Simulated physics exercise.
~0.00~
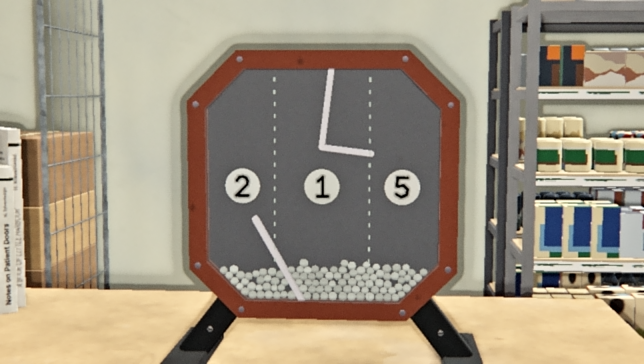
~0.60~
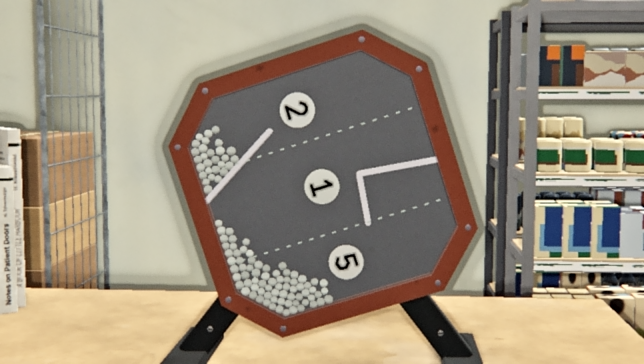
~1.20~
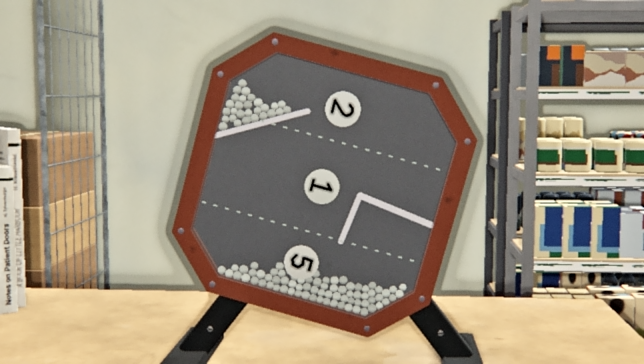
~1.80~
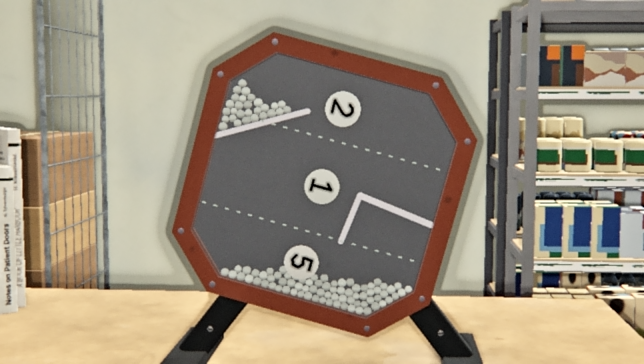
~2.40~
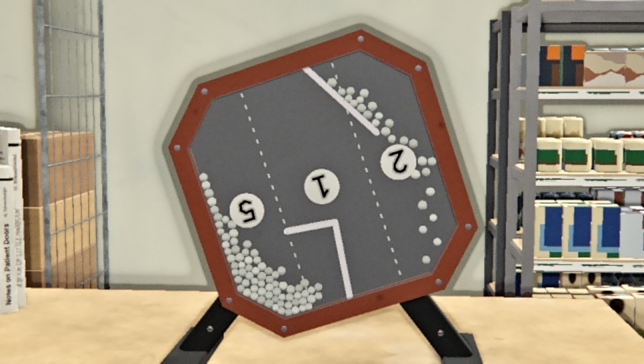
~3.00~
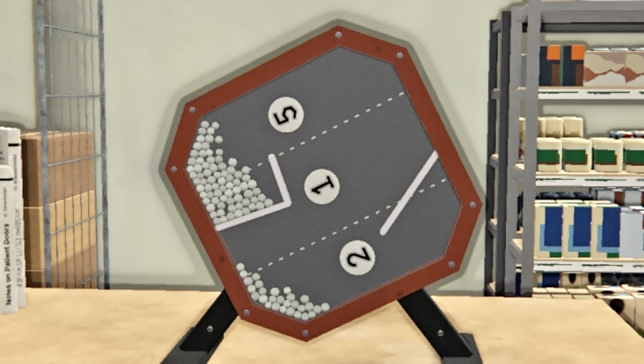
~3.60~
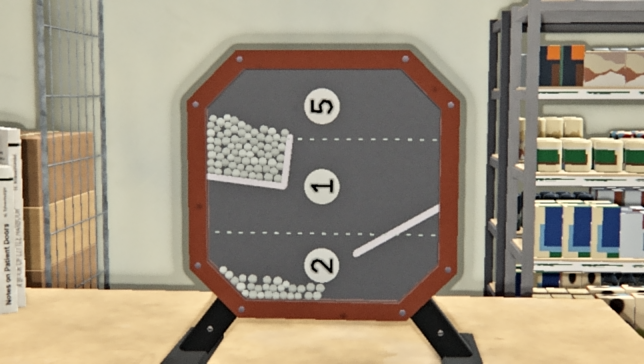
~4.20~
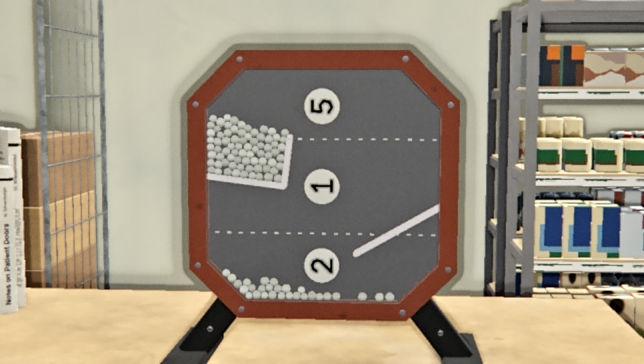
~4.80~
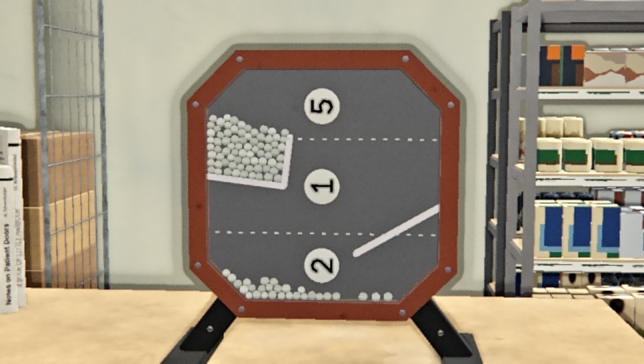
On a wooden tabletop in a storeroom, between boxes and stocked shelves, an eight-sided, red-rimmed case stands with white beads along its bottom. It turns clockwise, and a slanted bar scoops up some beads while the rest slide toward the strip marked five. The case pauses tilted, one cluster held high on the bar and the others spread below. Turning clockwise again, it spills the held beads down the right side, then the bent bar catches a large heap. It stops on its side, the heap straddling strips five and one, as fewer beads settle along the bottom in strip two.
